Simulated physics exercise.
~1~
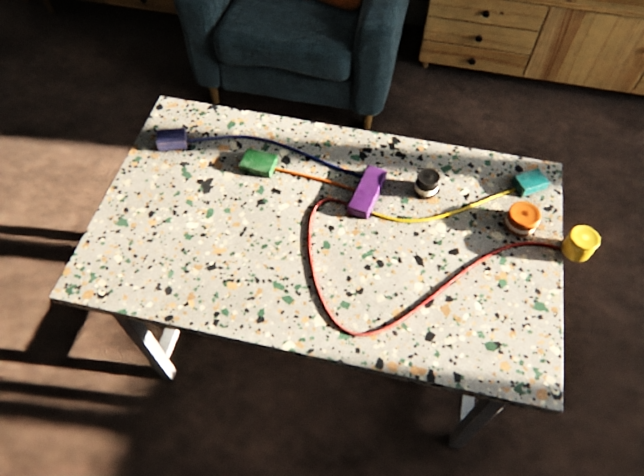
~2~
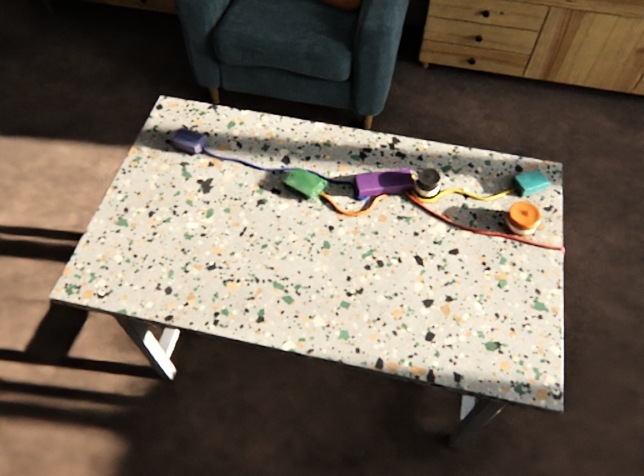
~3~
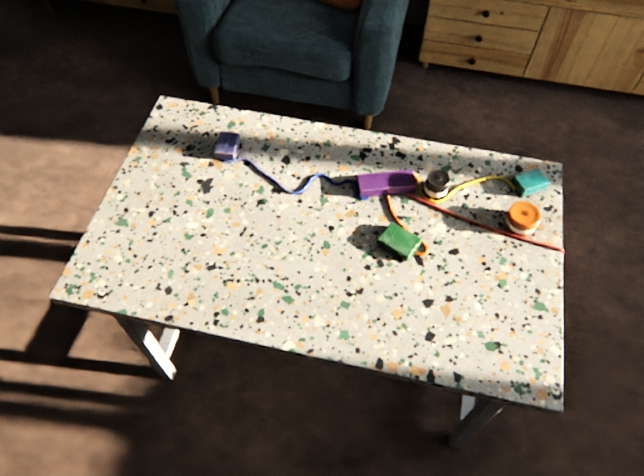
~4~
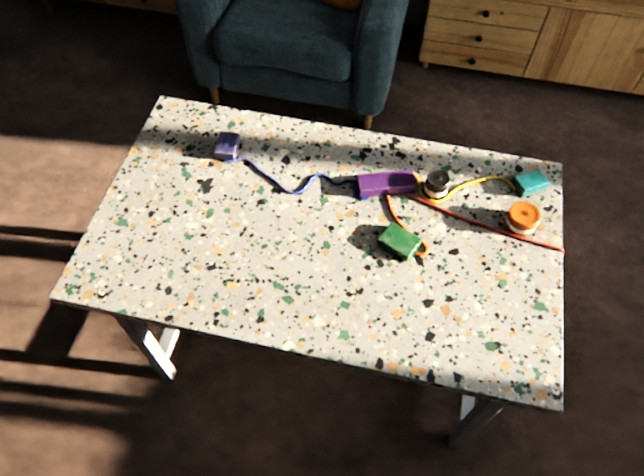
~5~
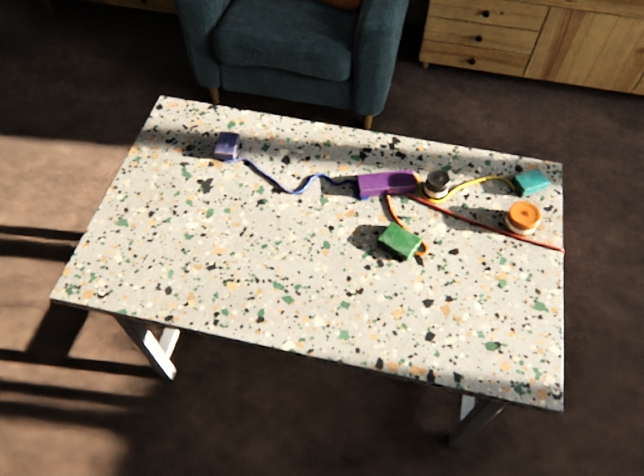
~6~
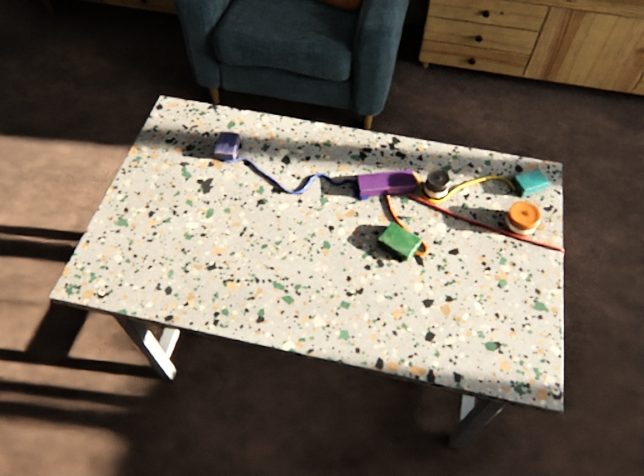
A speckled table holds corded blocks that slide right as the yellow one drops off the edge.
